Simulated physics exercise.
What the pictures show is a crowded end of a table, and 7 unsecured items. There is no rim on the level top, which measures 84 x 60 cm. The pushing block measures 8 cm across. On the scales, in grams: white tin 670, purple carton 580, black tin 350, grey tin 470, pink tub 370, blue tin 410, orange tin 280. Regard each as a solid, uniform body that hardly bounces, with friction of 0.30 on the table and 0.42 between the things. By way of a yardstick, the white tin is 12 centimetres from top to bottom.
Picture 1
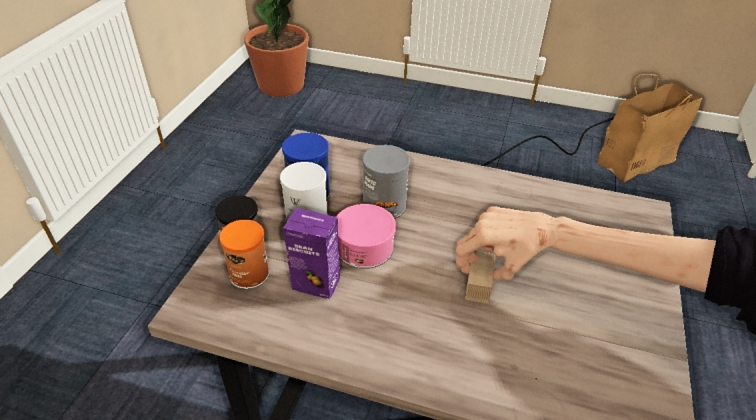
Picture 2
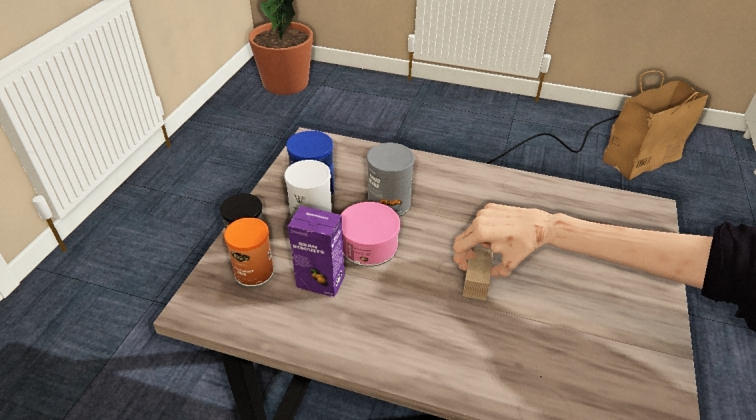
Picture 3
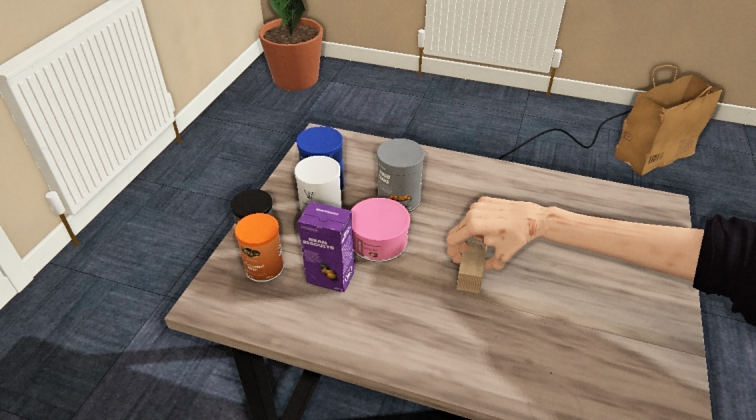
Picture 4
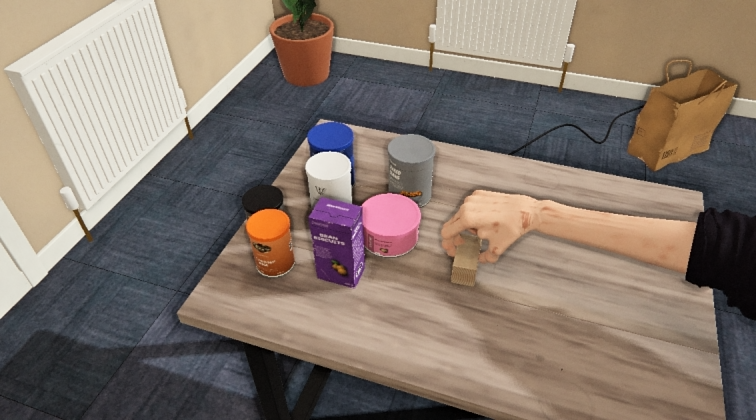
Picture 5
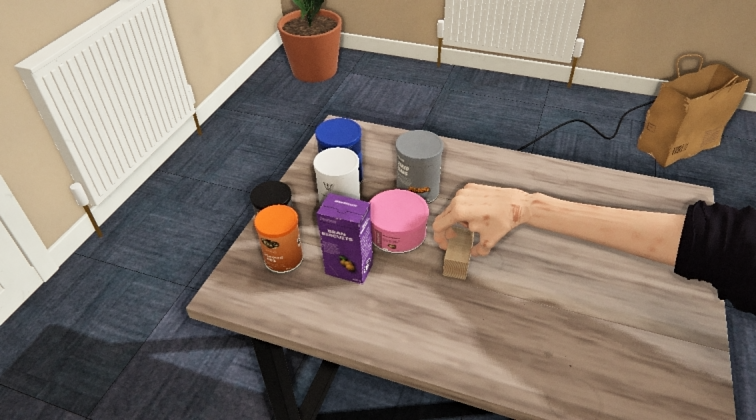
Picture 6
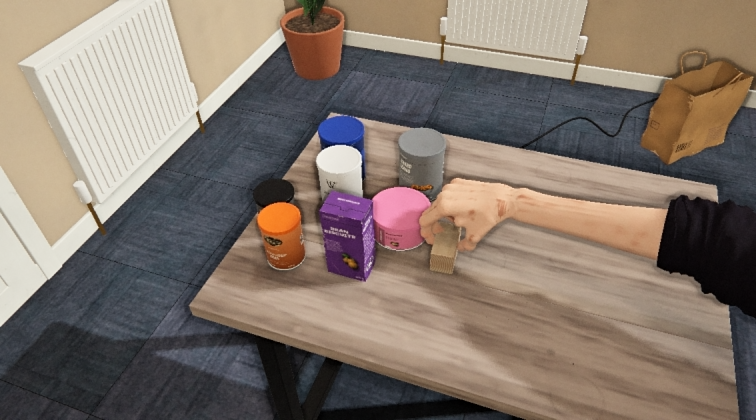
A hand slides a small block left across a wooden table, nearing a motionless pink tub.
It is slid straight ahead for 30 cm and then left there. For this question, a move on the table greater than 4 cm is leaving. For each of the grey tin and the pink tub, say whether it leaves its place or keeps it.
In order: Grey tin: Stays near. Pink tub: Displaced.
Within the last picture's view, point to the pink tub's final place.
It comes to a stop close to (321, 203).
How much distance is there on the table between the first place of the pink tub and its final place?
It ends up around 16 cm from its start.
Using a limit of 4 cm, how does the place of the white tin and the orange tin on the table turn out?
Here the white tin moves off, and the orange tin is left in place.
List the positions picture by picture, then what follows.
In the first picture, 0 cm of push; grey tin (385, 183); pink tub (365, 236).
In the second picture, 1 cm of push.
In the third picture, 4 cm of push; orange tin (261, 248); white tin (320, 195).
In the fourth picture, 7 cm of push; purple carton (339, 245).
In the fifth picture, 10 cm of push; orange tin (280, 240).
In the sixth picture, 12 cm of push; grey tin (421, 166); pink tub (400, 219).
Then, 0.60 s later than the last frame, 21 cm of push; pink tub 7 cm from its spot near (366, 212); white tin 4 cm from its spot.
Then, 1.00 s later than the last frame, 26 cm of push; pink tub 12 cm from its spot near (338, 207); white tin 9 cm from its spot.
When it is over, not toppled but over 4 cm from the start, white tin and pink tub; the other 5 within 4 cm of the start. End places, in pixels of the last picture, grey tin near (421, 166), pink tub near (320, 202).
